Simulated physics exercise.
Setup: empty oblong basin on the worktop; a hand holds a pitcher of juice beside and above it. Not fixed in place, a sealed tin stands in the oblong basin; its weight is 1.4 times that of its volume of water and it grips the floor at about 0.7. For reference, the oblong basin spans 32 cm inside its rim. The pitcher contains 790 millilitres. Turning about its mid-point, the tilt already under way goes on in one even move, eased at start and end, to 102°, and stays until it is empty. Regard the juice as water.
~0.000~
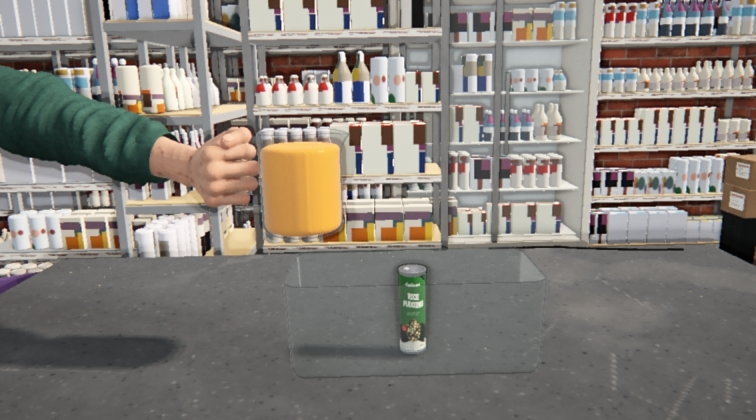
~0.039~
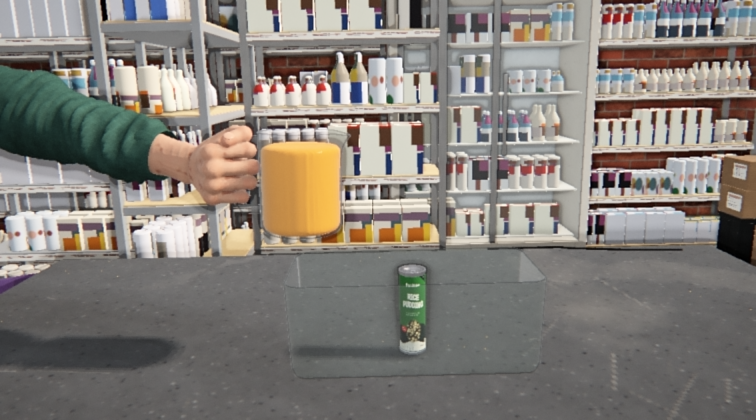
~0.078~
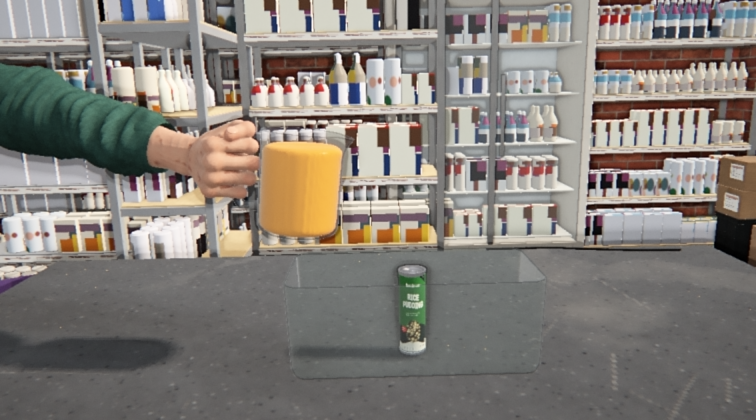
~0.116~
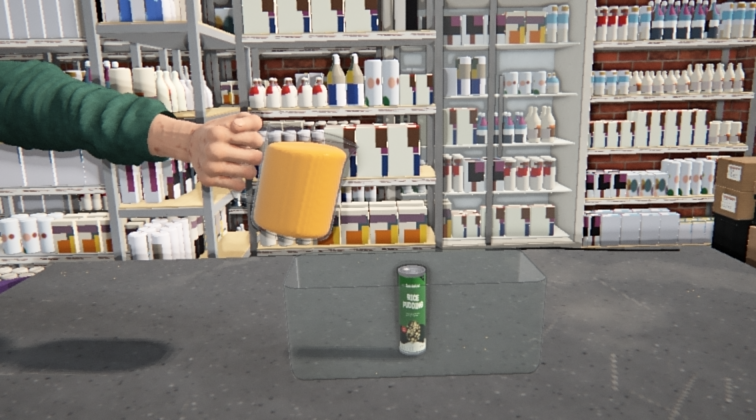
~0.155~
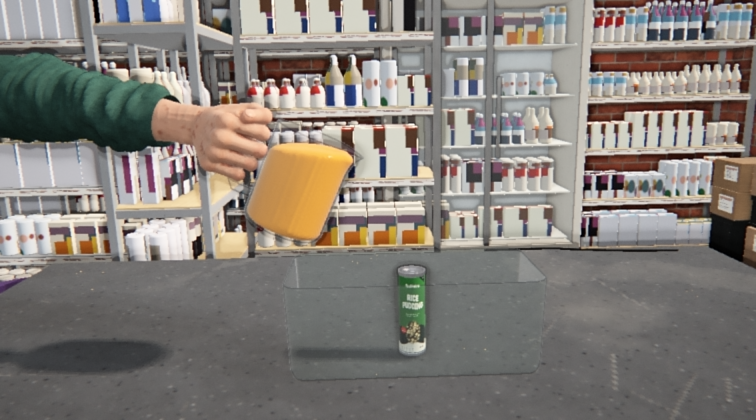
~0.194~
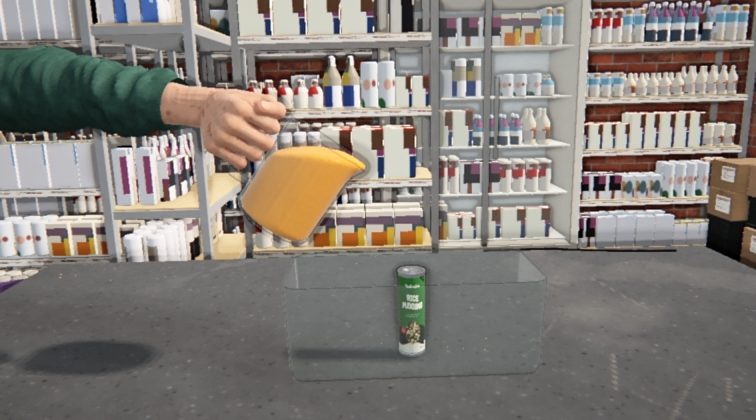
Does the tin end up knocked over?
Yes.
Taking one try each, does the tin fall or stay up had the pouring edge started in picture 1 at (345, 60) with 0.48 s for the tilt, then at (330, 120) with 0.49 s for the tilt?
The tin stays vertical the first time and overturns the second time.
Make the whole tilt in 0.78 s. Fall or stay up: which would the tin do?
Then it tips over.
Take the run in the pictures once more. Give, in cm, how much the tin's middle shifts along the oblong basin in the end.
8.0 cm.
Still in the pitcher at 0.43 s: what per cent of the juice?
Roughly 60 percent.
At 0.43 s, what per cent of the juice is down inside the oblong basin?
Roughly 18 per cent.
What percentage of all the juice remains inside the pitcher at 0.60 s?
Close to 22 percent of the whole amount.
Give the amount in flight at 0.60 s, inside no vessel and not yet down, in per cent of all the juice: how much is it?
Near 16 percent.
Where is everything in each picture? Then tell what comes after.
The first picture shows tilt 0°; pouring edge (349, 132); surface from (262, 148) to (340, 146); the oblong basin's rim runs from (291, 270) to (533, 264); the tin's top is at (412, 273).
The second picture shows tilt 2°; pouring edge (350, 134); surface from (262, 147) to (341, 147).
The third picture shows tilt 7°; pouring edge (354, 138); surface from (264, 146) to (343, 149).
The fourth picture shows tilt 14°; pouring edge (359, 146); surface from (268, 146) to (346, 151).
The fifth picture shows tilt 24°; pouring edge (364, 157); surface from (264, 165) to (353, 154).
The sixth picture shows tilt 36°; pouring edge (367, 170); surface from (257, 172) to (364, 165).
By 0.43 s the tilt is 99° and 59 per cent is still to pour; the tin stands where it began.
By 0.60 s the tilt is 102° and 22 per cent is still to pour; the tin leans 7°.
By 0.78 s the tilt is 102° and 7 per cent is still to pour; the tin lies on its side.
By 0.98 s the tilt is 102° and 2 per cent is still to pour; the tin lies on its side.
At rest the tin lies on its side.
